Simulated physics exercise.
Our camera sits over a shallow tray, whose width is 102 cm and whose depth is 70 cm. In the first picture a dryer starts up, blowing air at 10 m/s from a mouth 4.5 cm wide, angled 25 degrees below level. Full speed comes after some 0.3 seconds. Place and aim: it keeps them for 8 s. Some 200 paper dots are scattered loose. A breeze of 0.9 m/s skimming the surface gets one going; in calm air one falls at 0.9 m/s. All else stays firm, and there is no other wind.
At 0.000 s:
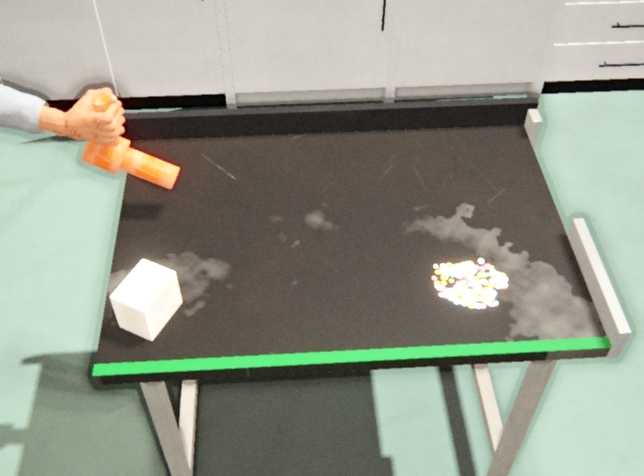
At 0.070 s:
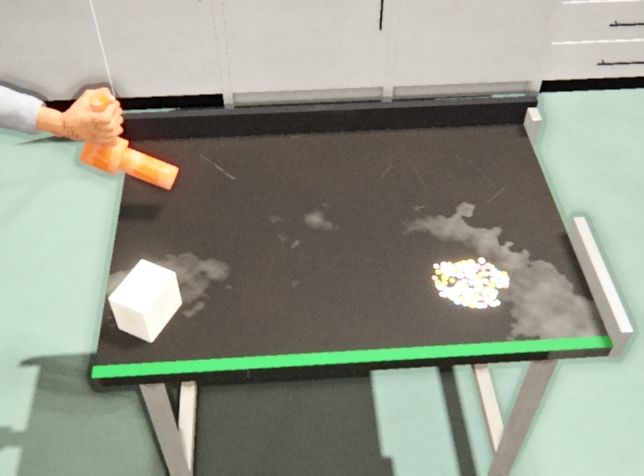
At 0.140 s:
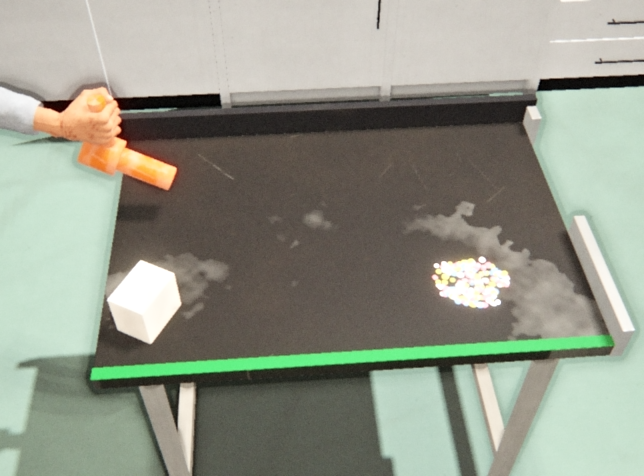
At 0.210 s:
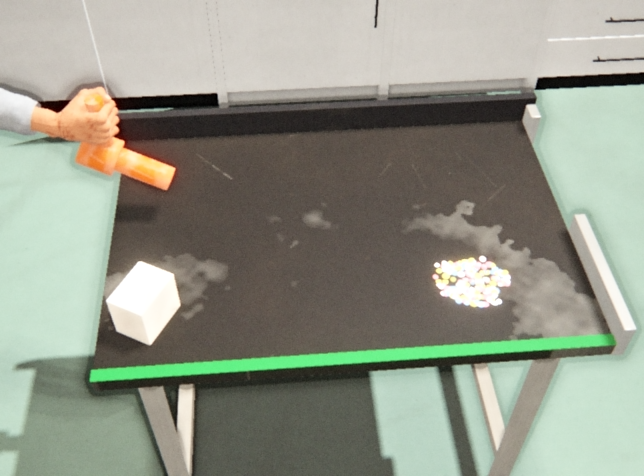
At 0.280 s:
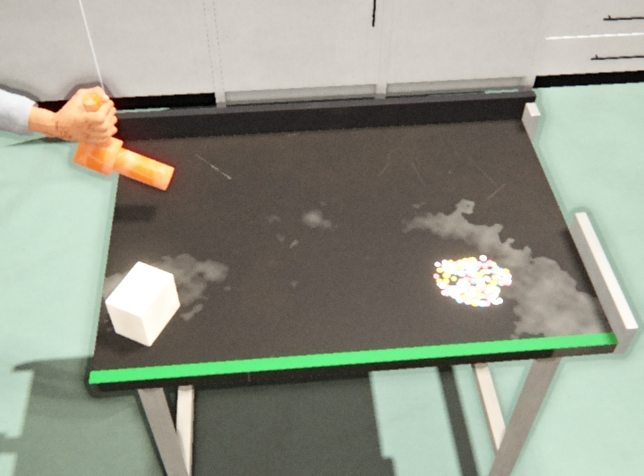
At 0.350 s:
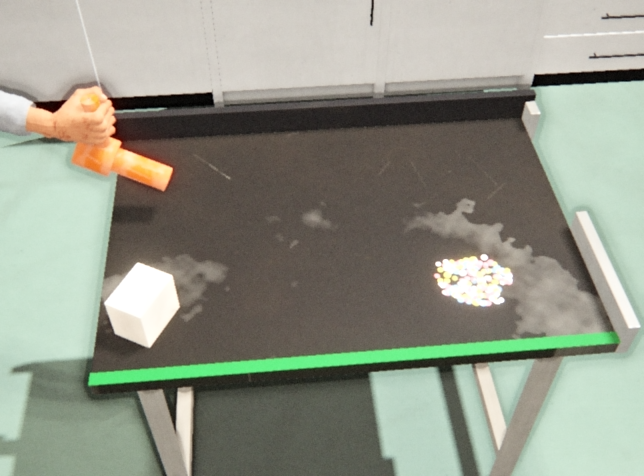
On a dark, green-edged tray set on legs, a hand at the upper left holds an orange dryer angled toward the surface, while a white block and a scattering of pale paper dots stay put, with almost nothing moving.
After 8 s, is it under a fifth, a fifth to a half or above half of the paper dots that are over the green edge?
By then the majority are over the green edge.
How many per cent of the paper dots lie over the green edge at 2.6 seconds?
I'd say somewhere near 100 %.
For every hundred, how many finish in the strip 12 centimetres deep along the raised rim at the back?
Share: Approx. 0 %.
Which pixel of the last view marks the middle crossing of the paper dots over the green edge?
At roughly pixel (563, 347).
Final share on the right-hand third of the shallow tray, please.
I'd estimate around 0 per cent.
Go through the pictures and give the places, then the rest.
In the first frame, the middle of the paper dots is near (469, 284), none has stirred yet and the mouth of the dryer is at (175, 179).
In the second frame, the middle of the paper dots is near (470, 283), none has stirred yet and the green edge is centred on (357, 362).
In the third frame, the middle of the paper dots is near (471, 282), none has stirred yet and the top of a block is at (141, 286).
In the fourth frame, the middle of the paper dots is near (472, 282) and none has stirred yet.
In the fifth frame, the middle of the paper dots is near (472, 281) and none has stirred yet.
In the sixth frame, the middle of the paper dots is near (473, 280) and none has stirred yet.
After 1.6 s the count stands so, 100 % are over the green edge.
After 2.6 s the count stands so, 100 % are over the green edge.
After 4.4 s the count stands so, 100 % are over the green edge.
After 8.0 s, at the end, 100 % are over the green edge.
